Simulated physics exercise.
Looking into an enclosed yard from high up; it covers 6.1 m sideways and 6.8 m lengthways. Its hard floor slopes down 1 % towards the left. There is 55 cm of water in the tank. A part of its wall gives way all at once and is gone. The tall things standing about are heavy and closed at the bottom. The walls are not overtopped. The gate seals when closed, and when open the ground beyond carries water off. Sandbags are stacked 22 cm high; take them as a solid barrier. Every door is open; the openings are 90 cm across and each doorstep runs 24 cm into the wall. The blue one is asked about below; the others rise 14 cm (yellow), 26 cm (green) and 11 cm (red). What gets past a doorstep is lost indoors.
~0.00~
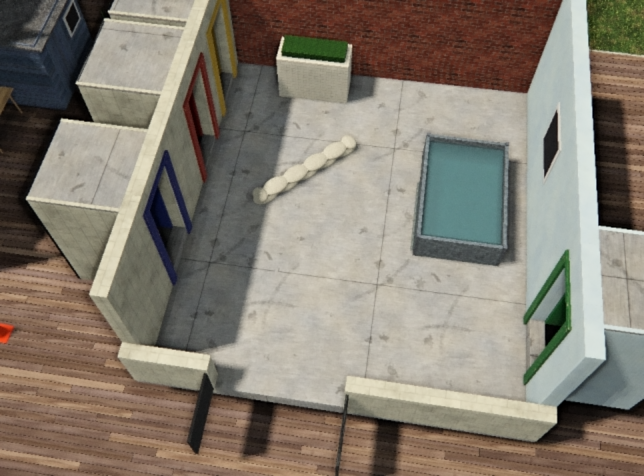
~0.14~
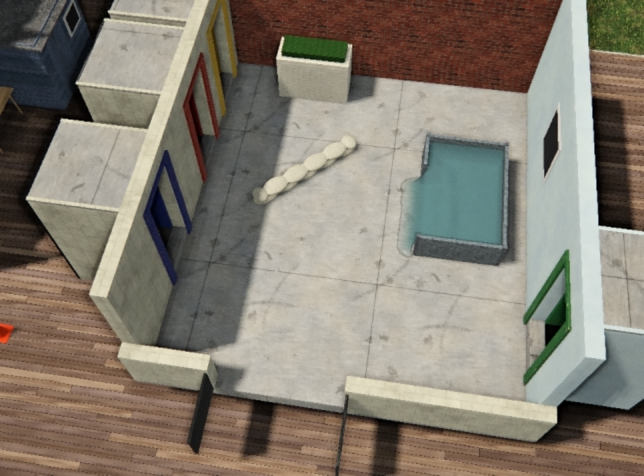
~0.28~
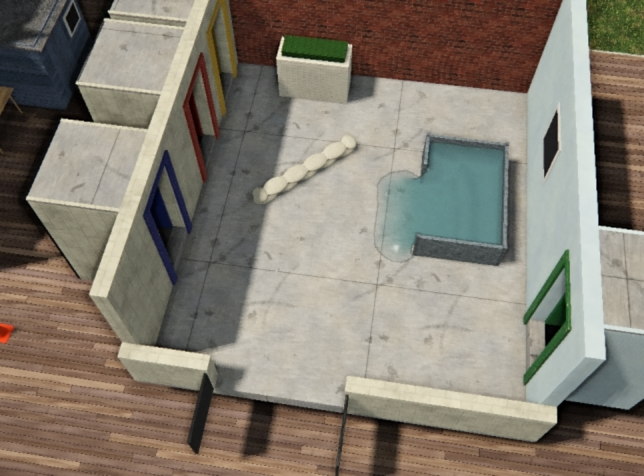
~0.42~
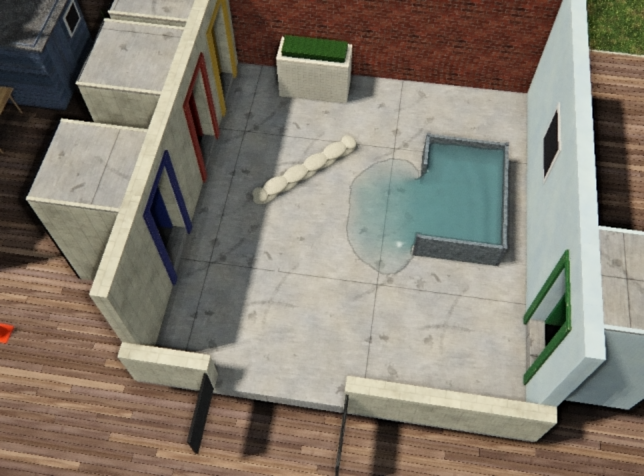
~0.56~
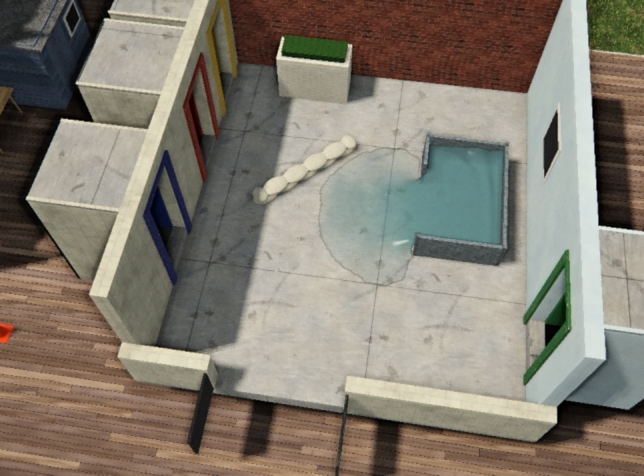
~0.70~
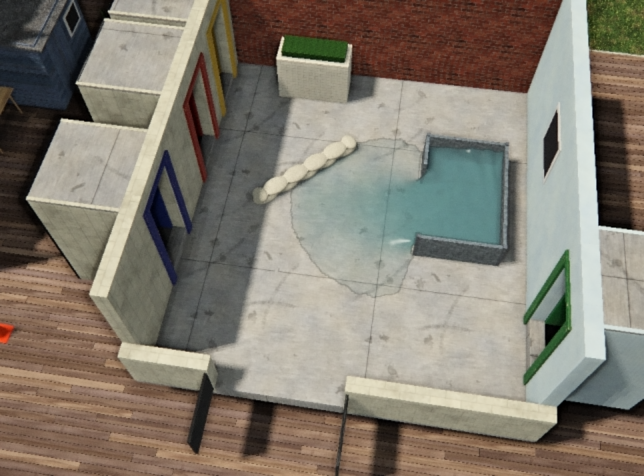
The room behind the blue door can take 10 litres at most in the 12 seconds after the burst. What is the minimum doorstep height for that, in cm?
It would have to be roughly 23.5 cm high.
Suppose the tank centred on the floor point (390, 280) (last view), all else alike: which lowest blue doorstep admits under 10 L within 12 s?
About 24 cm.
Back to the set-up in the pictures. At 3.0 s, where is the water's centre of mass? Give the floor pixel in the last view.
Near (316, 240).
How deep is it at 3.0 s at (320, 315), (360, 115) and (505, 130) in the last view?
In that order: 2, 1 and 0 cm.
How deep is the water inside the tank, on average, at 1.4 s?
Roughly 29 cm on average.
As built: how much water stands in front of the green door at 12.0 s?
About 2.5 cm.
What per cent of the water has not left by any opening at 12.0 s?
Roughly 76 in a hundred.
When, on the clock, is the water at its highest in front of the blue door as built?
Near 2.2 s.
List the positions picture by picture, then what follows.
In the first picture, the tank at (464, 191) is whole and still, 55 cm deep; the blue door at (171, 227) is dry.
In the second picture, water pours out at (421, 211) and has run 0.3 m, to (405, 204); about 10 cm deep outside, 55 cm at the back.
In the third picture, the front is at (378, 234), 0.7 m from the gap at (421, 213); 1.1 m2 of floor is wet, 55 cm left at the back.
In the fourth picture, water pours out at (421, 213) and has run 1.3 m, to (354, 198); about 8 cm deep outside, 50 cm at the back.
In the fifth picture, water pours out at (421, 213) and has run 1.8 m, to (325, 197); about 6 cm deep outside, 47 cm at the back.
In the sixth picture, the front is at (296, 196), 2.3 m from the gap at (421, 213); 5.0 m2 of floor is wet, 47 cm left at the back; 2.2 m in a straight line remain to the blue door at (171, 227).
After 1.4 s water covers 25 % of the floor, deepest (26 cm) near (296, 196); it has not reached the blue door.
After 3.0 s water covers 45 % of the floor, deepest (41 cm) near (151, 363); 22 cm at the blue door, 10 litres in over its 23 cm doorstep.
After 12.0 s water covers 90 % of the floor, deepest (8 cm) near (220, 126); 6 cm at the blue door, 11 litres in over its 23 cm doorstep.
At the blue door as built, the water arrived by 1.7 s and peaked near 28 cm at 2.2 s.
Run again over the same 12 s with other heights there, 29 litres in over 19.5 cm, 3 litres over 26 cm. The limit of 10 litres is kept from about 23.5 cm up.
